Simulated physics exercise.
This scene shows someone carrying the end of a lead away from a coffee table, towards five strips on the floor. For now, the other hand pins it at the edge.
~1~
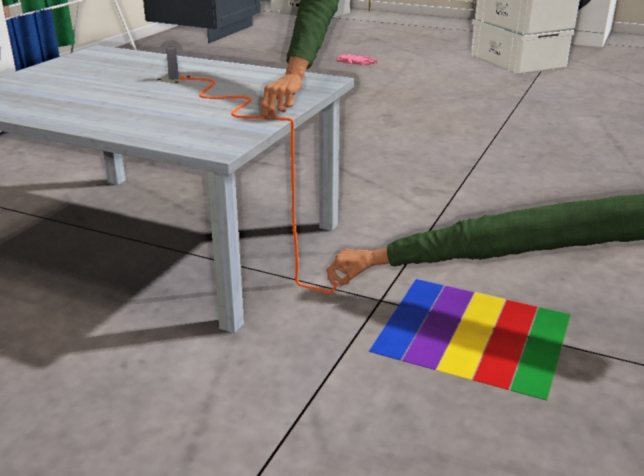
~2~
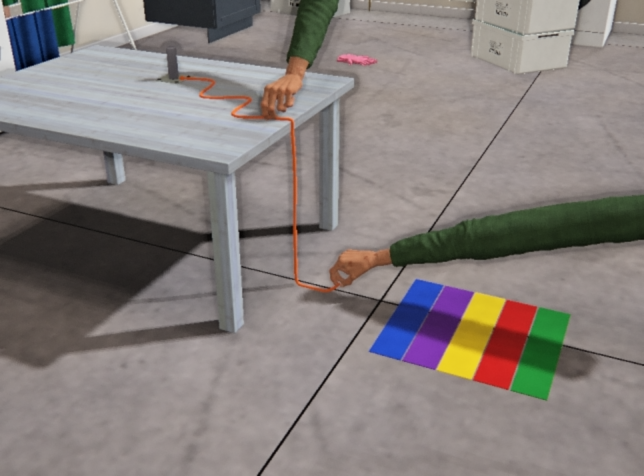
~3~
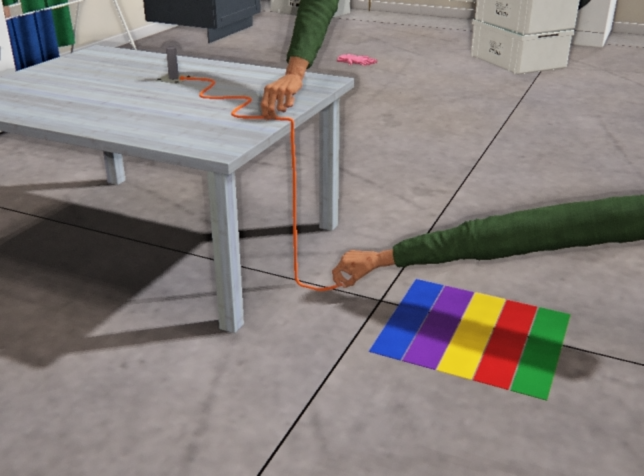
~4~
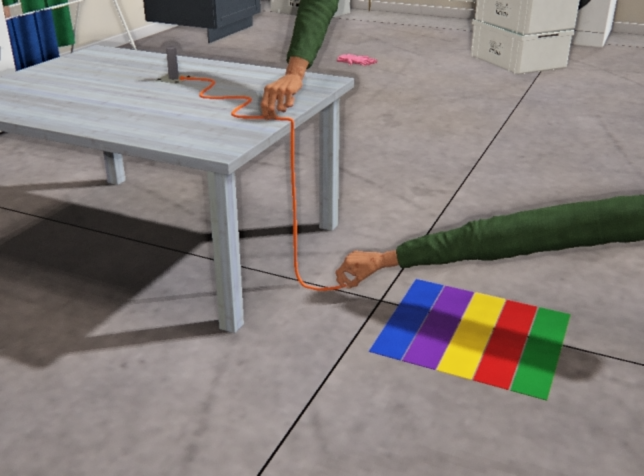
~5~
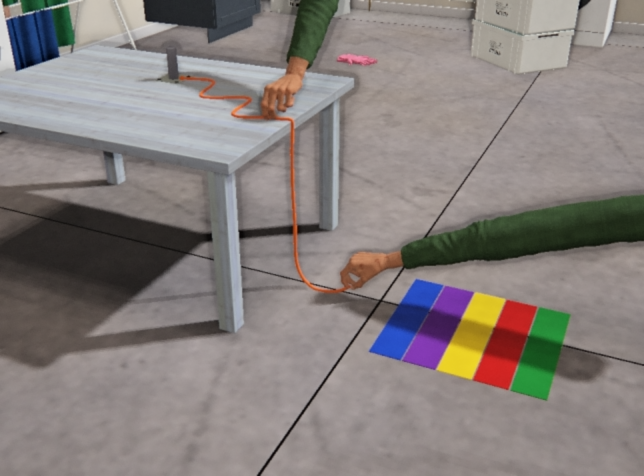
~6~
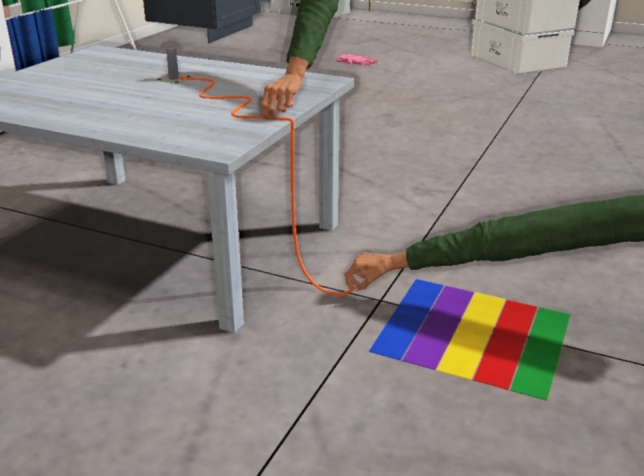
At first, one hand presses an orange lead against the edge of a coffee table while another holds its hanging end near the floor, left of blue, purple, yellow, red and green strips. The lower hand then draws the end slightly right, and the lead's sharp lower bend widens into a curve.
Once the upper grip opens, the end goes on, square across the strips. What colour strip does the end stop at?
Green.
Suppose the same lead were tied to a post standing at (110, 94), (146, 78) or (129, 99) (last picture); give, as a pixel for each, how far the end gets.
(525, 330), (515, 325) and (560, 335), roughly.
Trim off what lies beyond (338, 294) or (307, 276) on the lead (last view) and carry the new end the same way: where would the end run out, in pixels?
The pixels are close to (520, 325) and (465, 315), one per try.
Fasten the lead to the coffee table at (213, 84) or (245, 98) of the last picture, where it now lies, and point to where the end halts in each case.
(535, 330); (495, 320).
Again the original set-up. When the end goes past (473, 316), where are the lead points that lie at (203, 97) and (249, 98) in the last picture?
Approx. (239, 98); approx. (272, 108).
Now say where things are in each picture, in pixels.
In the first frame, end (336, 283); blue (394, 341); purple (427, 350); yellow (461, 359); red (497, 368); green (534, 378).
In the second frame, end (339, 284); lead through (212, 81) (215, 98) (235, 111) (292, 126) (295, 202) (296, 266).
In the third frame, end (342, 284).
In the fourth frame, end (345, 285); lead through (212, 81) (215, 98) (235, 111) (292, 126) (294, 202) (296, 266).
In the fifth frame, end (350, 286).
In the sixth frame, end (354, 287); lead through (212, 81) (215, 98) (235, 111) (292, 126) (293, 201) (302, 266).
Soon after, end near (473, 316); over yellow.
Then, end near (521, 328); over red.
At full stretch, end near (549, 334); over green. The end stops over the green strip.
